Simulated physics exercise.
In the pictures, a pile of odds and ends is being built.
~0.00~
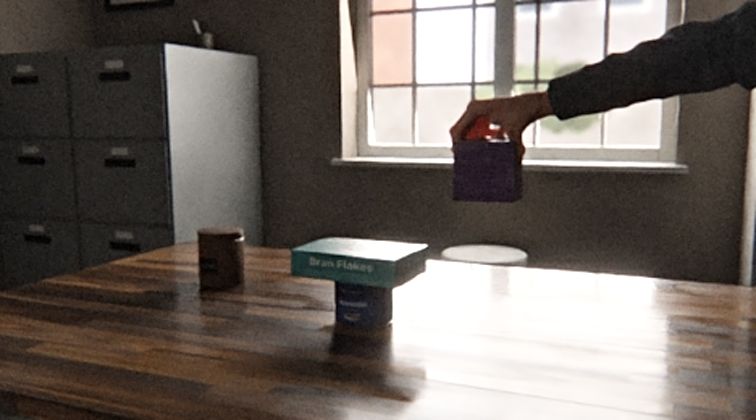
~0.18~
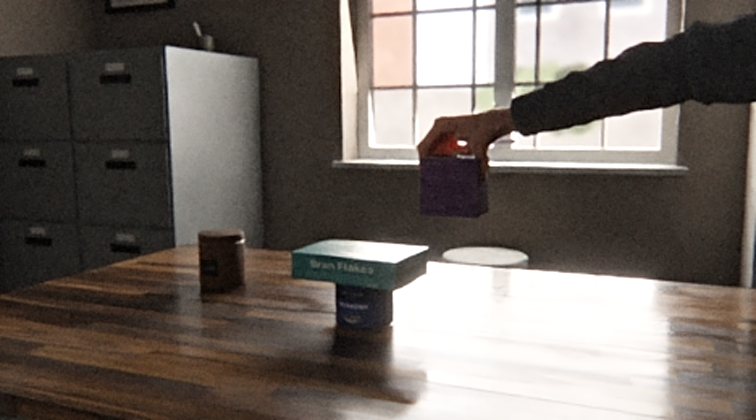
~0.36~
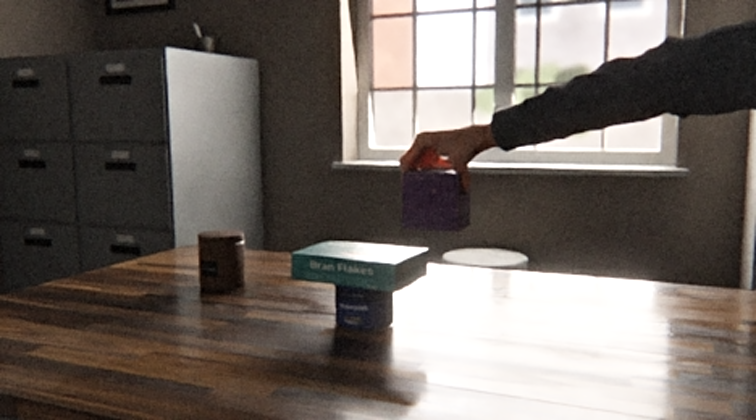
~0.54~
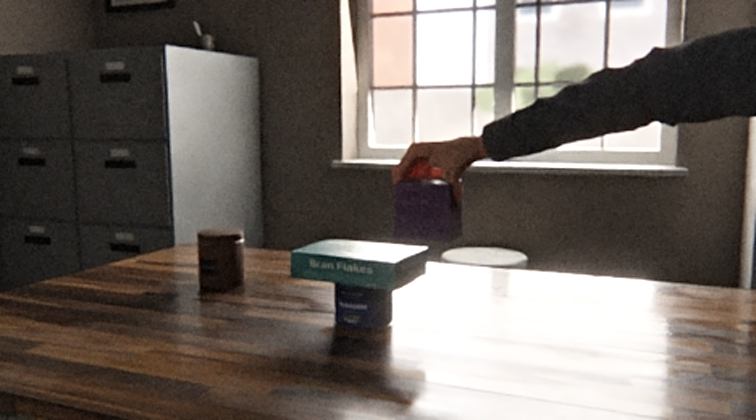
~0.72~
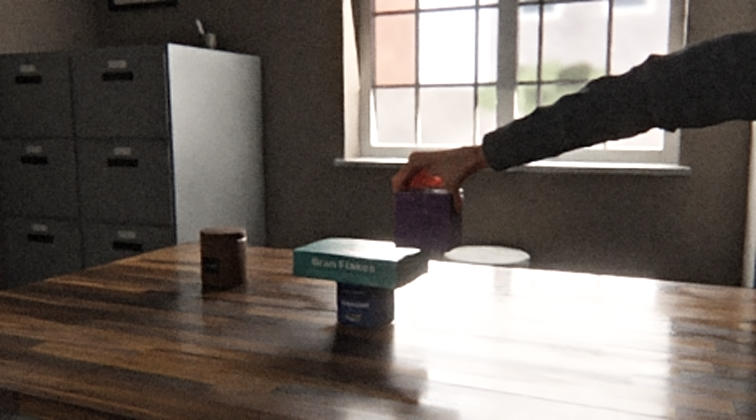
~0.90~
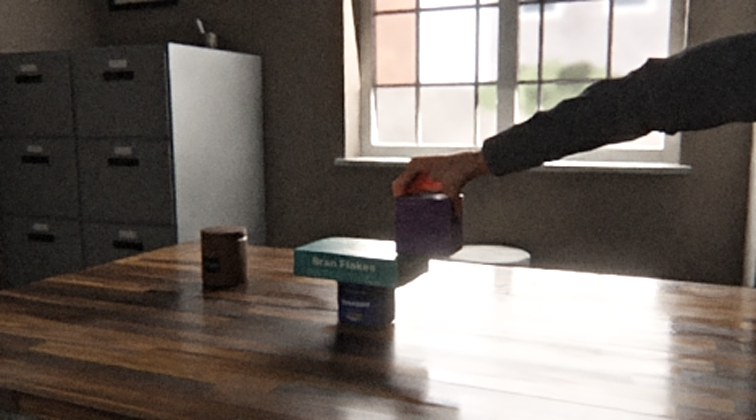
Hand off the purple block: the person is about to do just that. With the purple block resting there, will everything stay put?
No: It gives out.
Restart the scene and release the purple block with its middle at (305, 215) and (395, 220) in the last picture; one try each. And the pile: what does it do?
First, it gives way; second, it stays up.
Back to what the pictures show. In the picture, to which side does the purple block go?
That would be the viewer's right.
After 1.20 s, purple block now fallen.
After 1.40 s, things are still on the move.
After 2.70 s, nothing new.
In the end (4.0 s), fallen, purple block; the other 3 unmoved. At the end, from the last picture's camera, purple block near (480, 303). The pile loses its balance.
